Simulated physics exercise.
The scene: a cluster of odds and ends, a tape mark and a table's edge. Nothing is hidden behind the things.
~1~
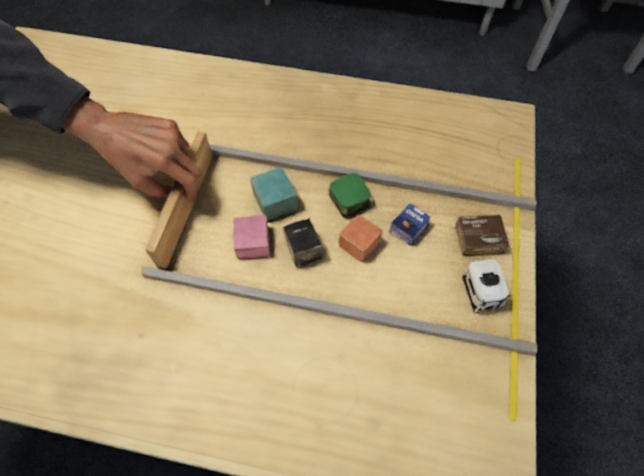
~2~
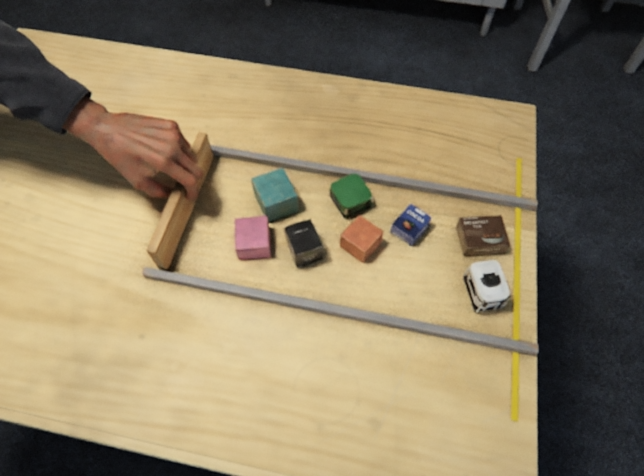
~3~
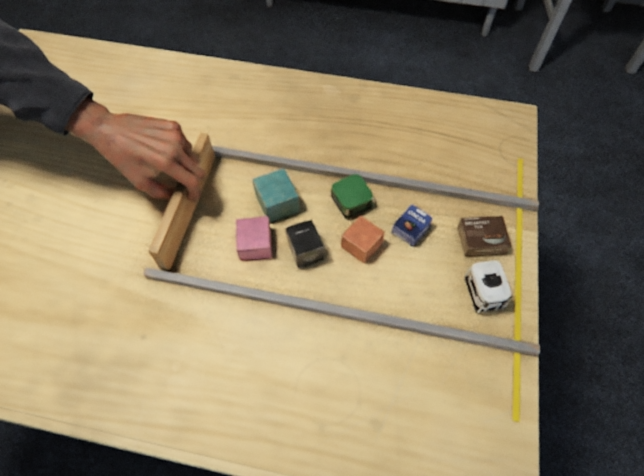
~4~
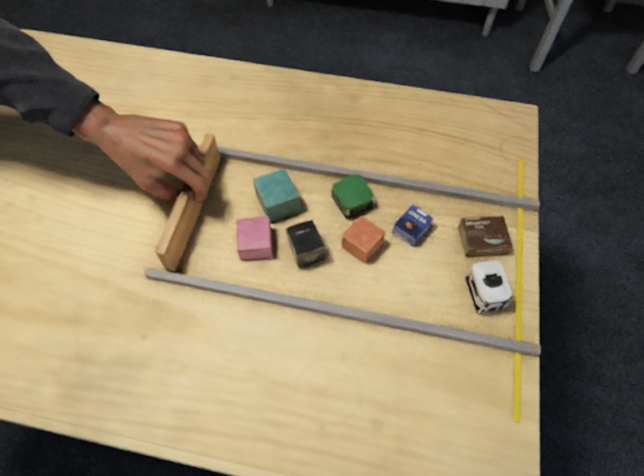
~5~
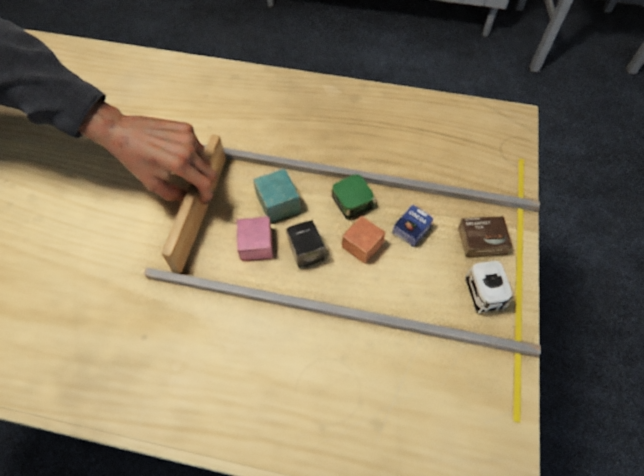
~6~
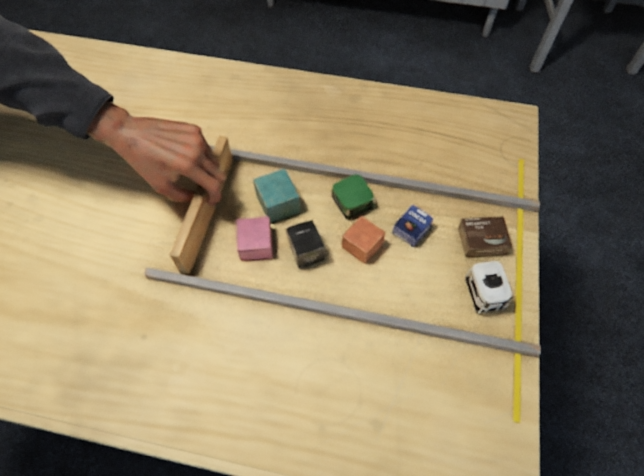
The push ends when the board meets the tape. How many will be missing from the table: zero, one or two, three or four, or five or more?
In the end the number that fall off is five or more.
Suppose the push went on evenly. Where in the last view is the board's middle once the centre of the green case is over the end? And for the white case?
At (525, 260) for the green case; at (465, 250) for the white case.
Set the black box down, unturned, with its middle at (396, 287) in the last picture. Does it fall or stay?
Then it goes over.
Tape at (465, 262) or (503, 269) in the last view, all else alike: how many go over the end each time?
The counts: 2 and 5.
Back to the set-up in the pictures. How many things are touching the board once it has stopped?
The number is 3.
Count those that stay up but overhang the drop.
Overhanging: 3.
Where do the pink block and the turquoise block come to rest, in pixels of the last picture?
The pink block stops around (540, 296); the turquoise block around (543, 254).
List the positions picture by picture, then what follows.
In the first picture, white case (485, 285); brown box (481, 235); blue box (410, 224); board (182, 198); tape (516, 270).
In the second picture, brown box (482, 236); pink block (253, 238).
In the third picture, blue box (412, 225); orange block (363, 240).
In the fourth picture, white case (488, 287); green case (353, 197).
In the fifth picture, brown box (484, 236); board (197, 202).
In the sixth picture, white case (488, 287); brown box (484, 237); blue box (413, 226); board (205, 203); tape (519, 272).
Early on, none off yet; white case at rest near (488, 287); brown box at rest near (484, 237); blue box at rest near (413, 226).
A while later, none off yet; white case moving near (495, 290); brown box travelled a little near (505, 240); blue box travelled well along near (468, 223).
Finally, the number that fall off is five or more; lost, black box, orange block, blue box, brown box and white case.
